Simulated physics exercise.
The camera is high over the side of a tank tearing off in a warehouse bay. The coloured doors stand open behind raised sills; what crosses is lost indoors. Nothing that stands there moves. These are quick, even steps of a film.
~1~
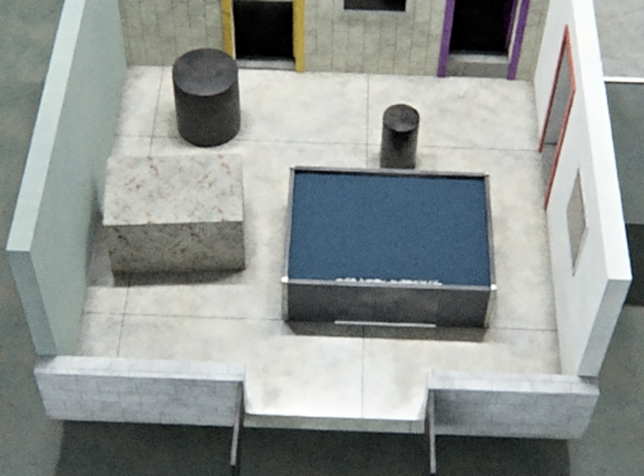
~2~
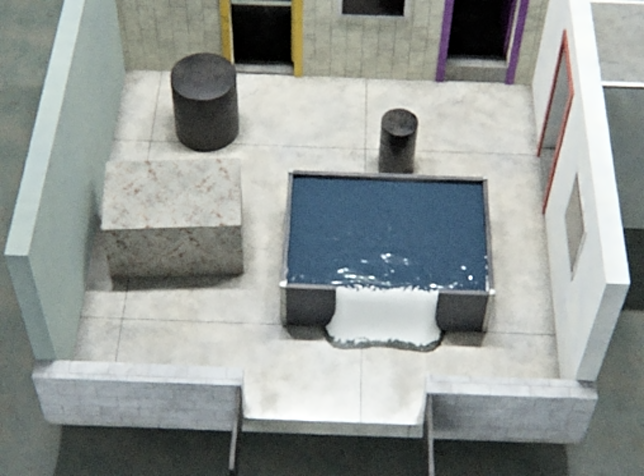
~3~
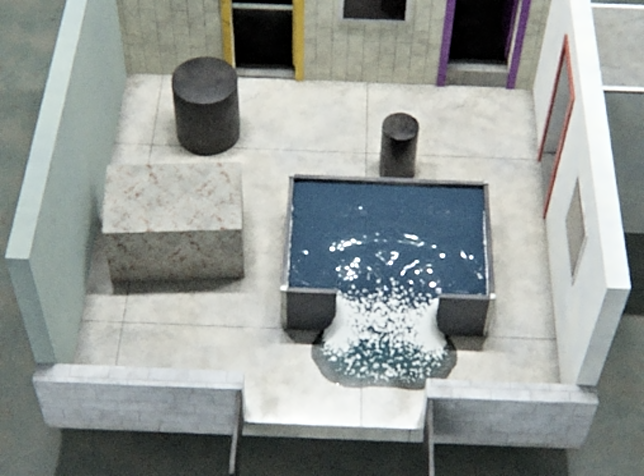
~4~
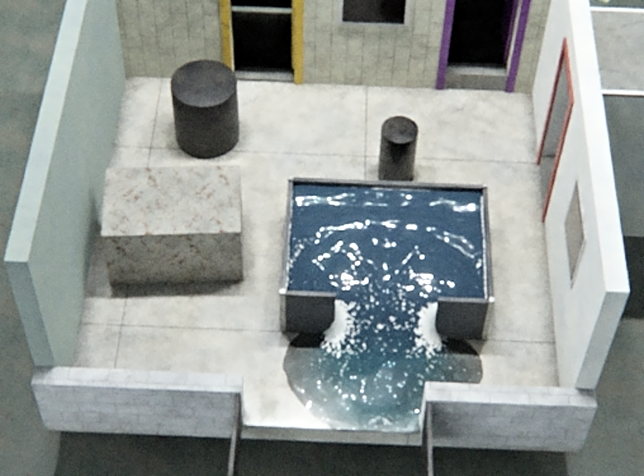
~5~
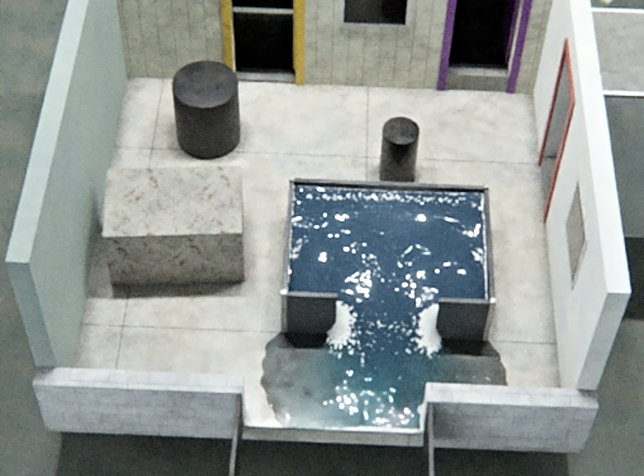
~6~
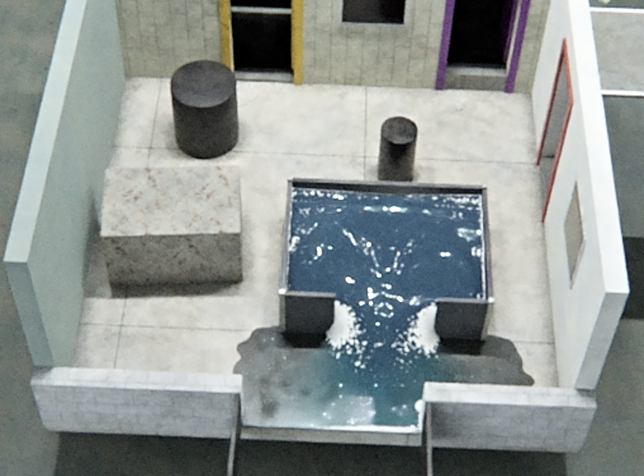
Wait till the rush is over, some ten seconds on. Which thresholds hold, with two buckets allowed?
In the end: The yellow door holds within the limit; the purple door holds within the limit; the red door holds within the limit.
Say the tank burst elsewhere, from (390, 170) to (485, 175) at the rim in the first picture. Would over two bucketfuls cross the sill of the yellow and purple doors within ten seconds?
My reading: The yellow door goes over, the purple door goes over.
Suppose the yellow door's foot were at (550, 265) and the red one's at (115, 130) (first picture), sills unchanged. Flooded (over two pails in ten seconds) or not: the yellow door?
Then: Yellow door takes less.
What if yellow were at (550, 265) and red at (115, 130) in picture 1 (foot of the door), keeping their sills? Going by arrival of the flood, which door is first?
I say the yellow door.
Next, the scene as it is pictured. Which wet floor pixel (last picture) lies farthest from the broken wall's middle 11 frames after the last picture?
Close to (66, 400).
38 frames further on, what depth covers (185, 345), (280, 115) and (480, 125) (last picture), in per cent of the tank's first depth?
Roughly 0, 0 and 10 per cent, in turn.
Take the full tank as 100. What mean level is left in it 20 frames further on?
Near 36 in a hundred.
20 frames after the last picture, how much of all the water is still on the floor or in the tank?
About 58 per cent.
A moment on, water covers 15 % of the floor; the yellow door not reached, the purple door not reached, the red door not reached.
Next, water covers 20 % of the floor; the yellow door not reached, the purple door not reached, the red door not reached.
Then, water covers 30 % of the floor; the yellow door not reached, the purple door not reached, the red door wet at the sill, nothing in.
Later, water covers 45 % of the floor; the yellow door not reached, the purple door wet at the sill, nothing in, the red door wet at the sill, nothing in.
In the end, water covers 70 % of the floor; the yellow door wet at the sill, nothing in, the purple door wet at the sill, nothing in, the red door wet at the sill, nothing in.
